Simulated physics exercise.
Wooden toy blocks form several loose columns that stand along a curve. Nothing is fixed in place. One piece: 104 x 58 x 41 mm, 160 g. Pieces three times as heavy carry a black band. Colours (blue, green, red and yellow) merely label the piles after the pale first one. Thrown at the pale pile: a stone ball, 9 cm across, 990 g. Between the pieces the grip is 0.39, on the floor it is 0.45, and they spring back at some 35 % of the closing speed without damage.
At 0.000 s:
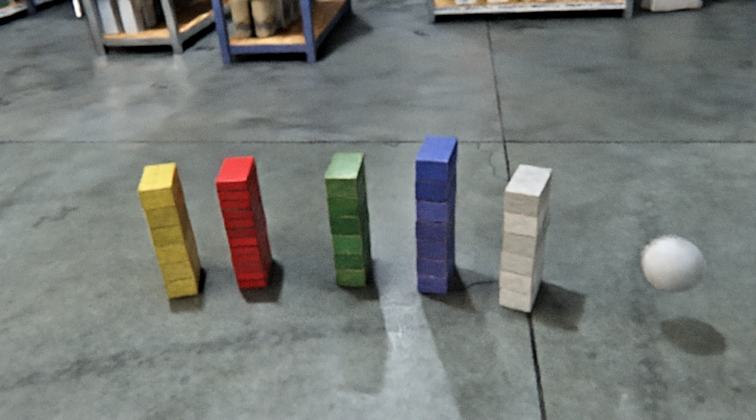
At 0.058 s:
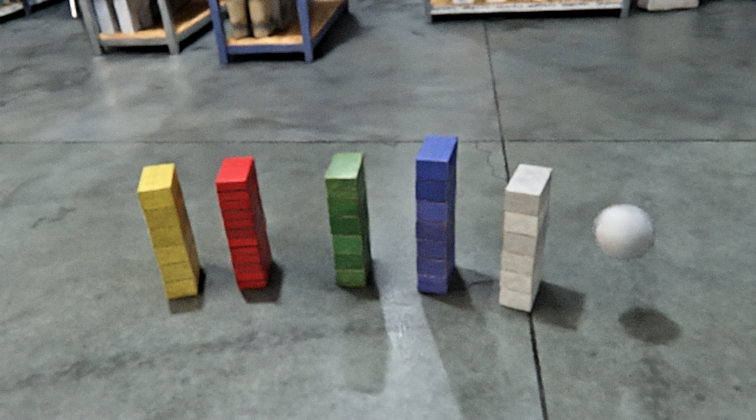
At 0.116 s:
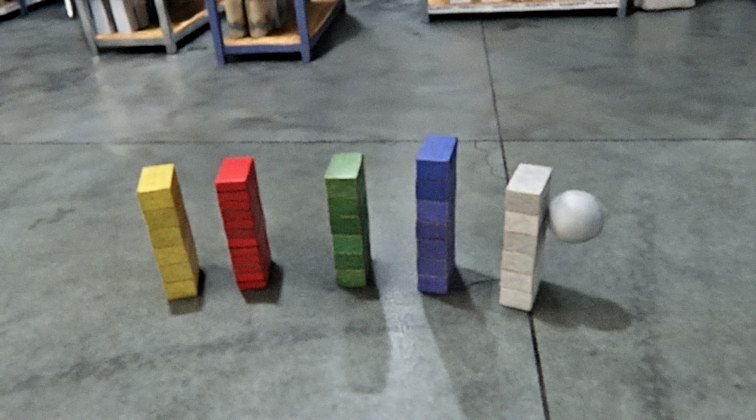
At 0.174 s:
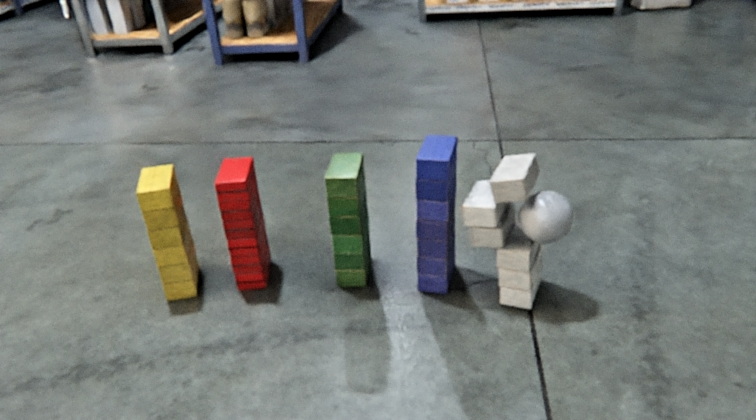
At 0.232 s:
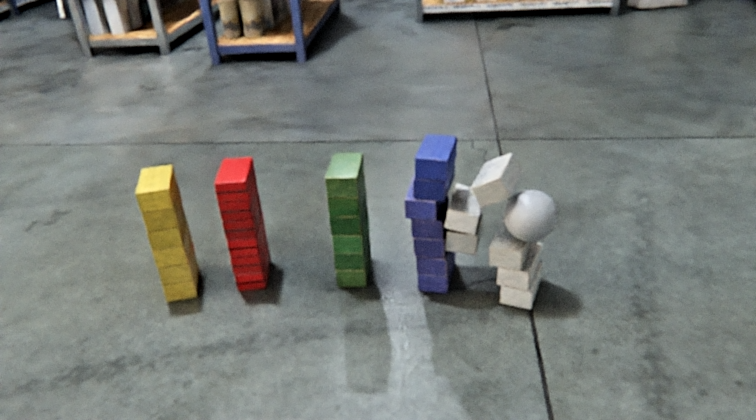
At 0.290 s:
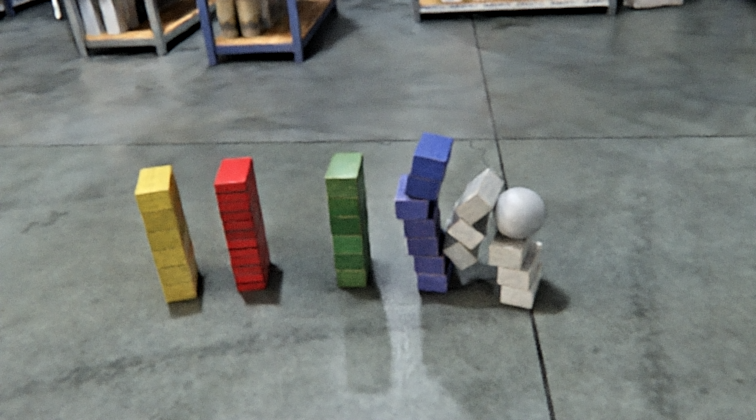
On a concrete warehouse floor, yellow, red, green, blue and white block columns stand in a row as a pale ball flies in from the right. It strikes the white column, knocking its upper blocks leftward into the blue one, whose blocks shift and lean left while the ball slows above the white column's lower blocks.
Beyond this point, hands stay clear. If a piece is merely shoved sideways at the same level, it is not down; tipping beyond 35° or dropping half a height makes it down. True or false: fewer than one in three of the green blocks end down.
False.
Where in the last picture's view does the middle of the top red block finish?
Near (68, 268).
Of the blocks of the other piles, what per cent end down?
Near enough 90 per cent of them, I reckon.
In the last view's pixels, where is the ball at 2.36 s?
(456, 195), more or less.
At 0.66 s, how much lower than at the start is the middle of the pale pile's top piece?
Roughly 18 cm.
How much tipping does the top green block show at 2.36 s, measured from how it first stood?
Measured against how it began, the tilt is near 180 degrees.
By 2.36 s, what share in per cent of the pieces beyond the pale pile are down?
70 per cent.
By 0.66 s, 3 of the pale pile down; none of the 6 green blocks down (6 of 25 in all colours); top green block tilted 9°; top blue block tilted 25°, 19 cm lower.
By 2.36 s, 3 of the pale pile down; 5 of the 6 green blocks down (17 of 25 in all colours); top green block upside down; top blue block tilted 56°, 21 cm lower.
When it is over (3.1 s), 3 of the pale pile down; 5 of the 6 green blocks down (23 of 25 in all colours); top green block upside down; top yellow block upside down. That is 83 per cent. In pixels of the last frame, middles, top green block near (301, 201).
